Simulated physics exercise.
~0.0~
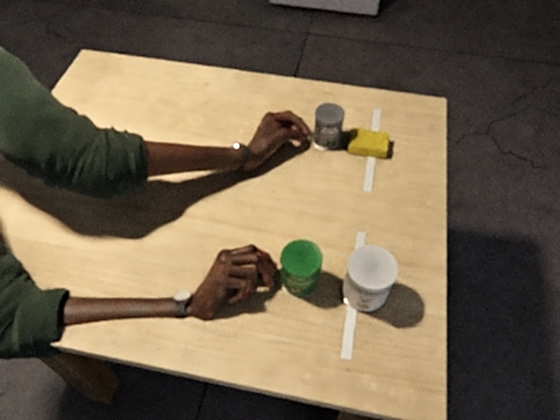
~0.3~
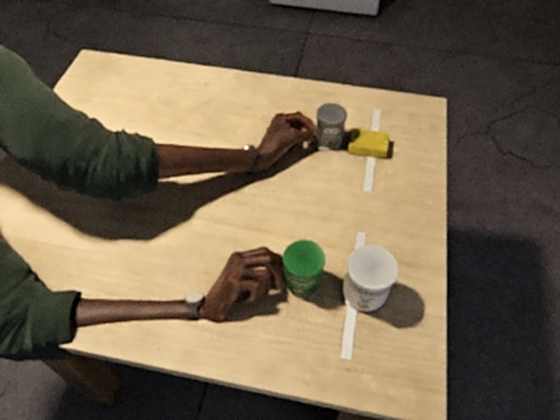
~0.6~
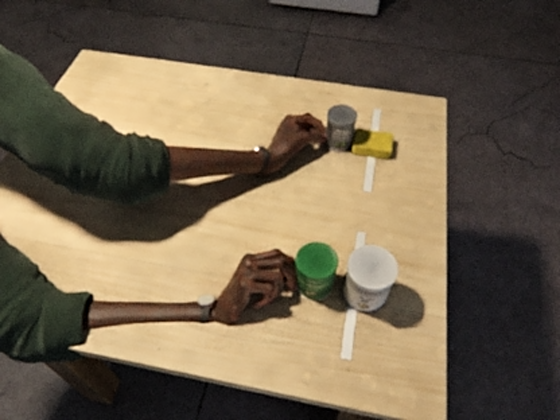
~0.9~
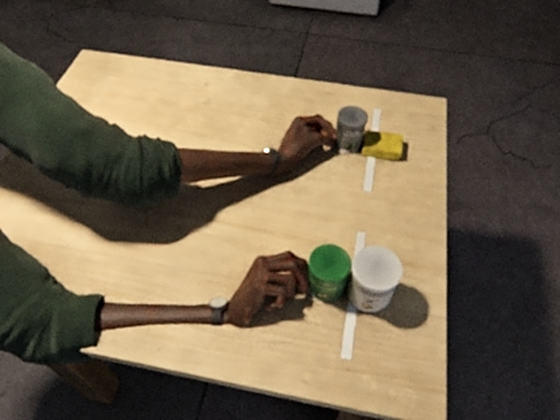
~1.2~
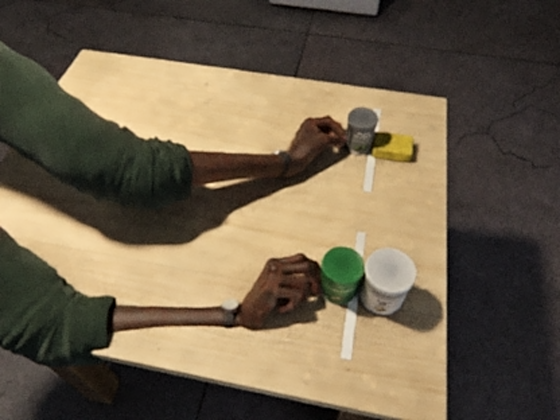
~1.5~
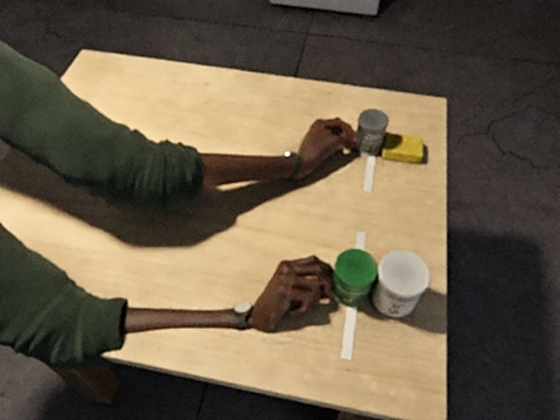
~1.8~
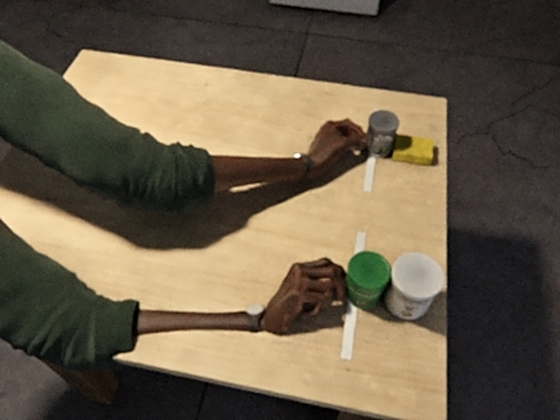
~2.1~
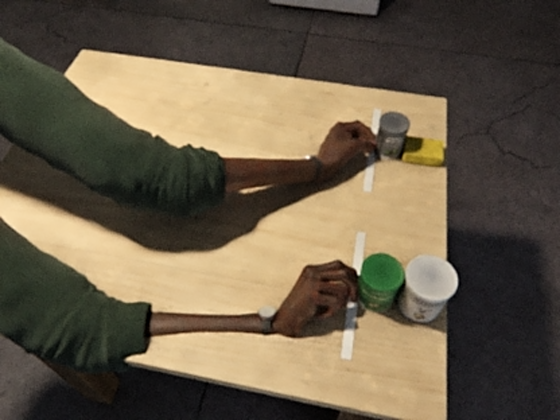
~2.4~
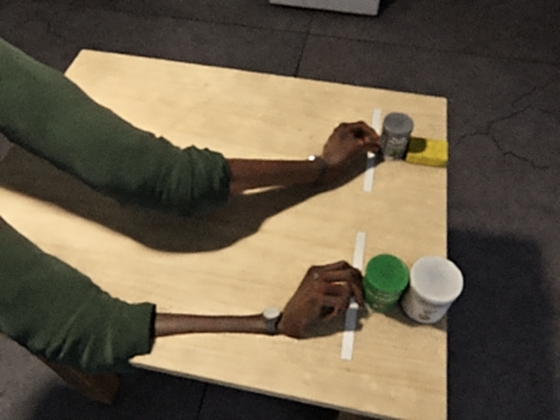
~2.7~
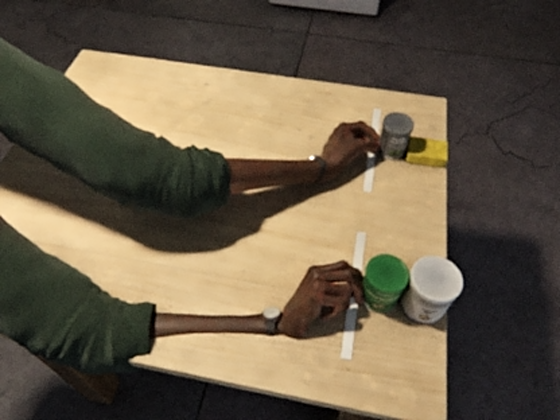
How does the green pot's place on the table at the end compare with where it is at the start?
The green pot starts to the left of the near strip of tape, and by the end it is to the right of that tape, closer to the table's right edge.
